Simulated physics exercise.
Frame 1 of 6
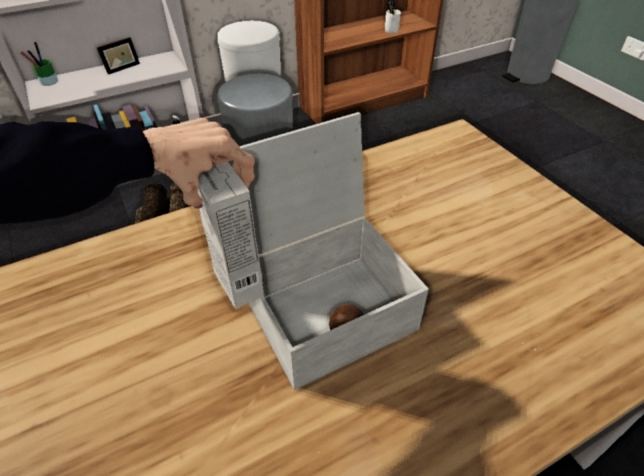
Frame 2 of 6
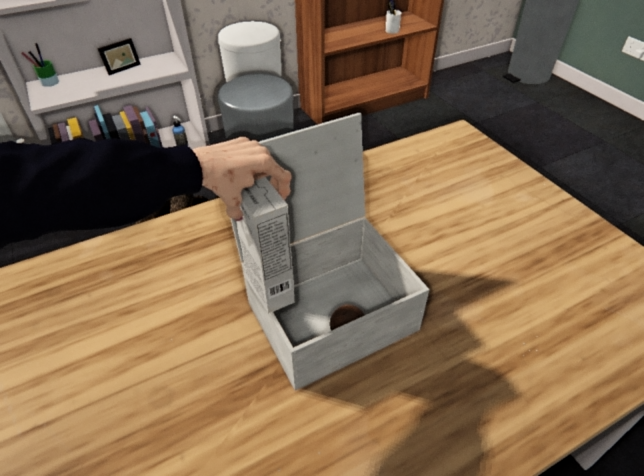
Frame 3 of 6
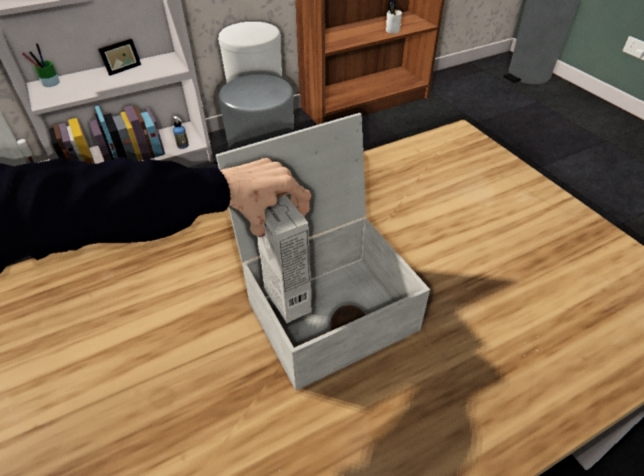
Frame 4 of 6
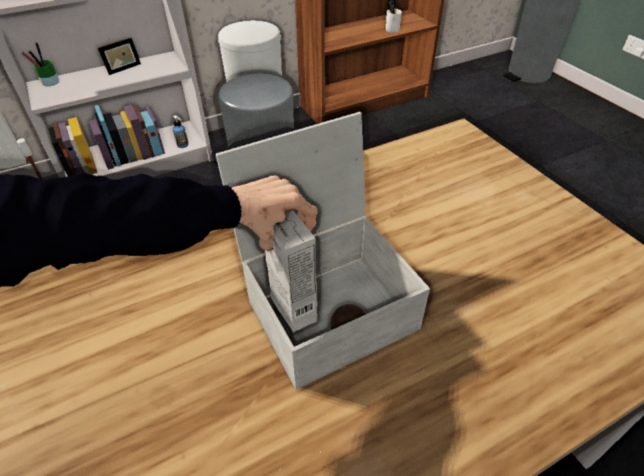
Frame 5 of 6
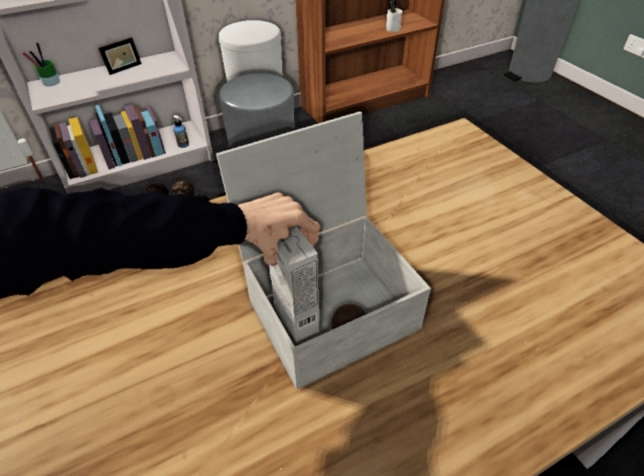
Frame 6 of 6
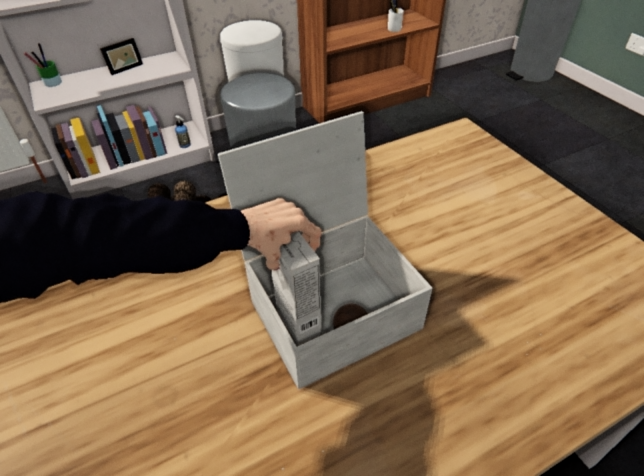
A hand lowers a white carton into an open box on a wooden table.
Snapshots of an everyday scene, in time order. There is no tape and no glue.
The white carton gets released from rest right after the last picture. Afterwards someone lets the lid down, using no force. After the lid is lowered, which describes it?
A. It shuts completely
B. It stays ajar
The answer is B.
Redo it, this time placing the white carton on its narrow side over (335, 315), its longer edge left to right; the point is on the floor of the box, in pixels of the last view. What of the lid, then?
It seals the box.
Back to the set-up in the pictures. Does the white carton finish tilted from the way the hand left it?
It stays as placed.
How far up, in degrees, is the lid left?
Some 65 degrees above the rim, more or less.
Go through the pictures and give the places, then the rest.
Coming down; white carton (230, 236), in the first frame.
Coming down; white carton (265, 246), in the second frame.
Coming down; white carton (284, 259), in the third frame.
Coming down; white carton (291, 271), in the fourth frame.
Coming down; white carton (294, 284), in the fifth frame.
Put in, still held; white carton (296, 288), in the sixth frame.
Then, 0.90 s after the last picture, lid starting down.
Then, 1.20 s after the last picture, lid 81° above the rim.
Then, 1.40 s after the last picture, lid 70° above the rim.
At rest, lid 65° above the rim; both in place. Seen from the same camera at the end, white carton near (296, 288).
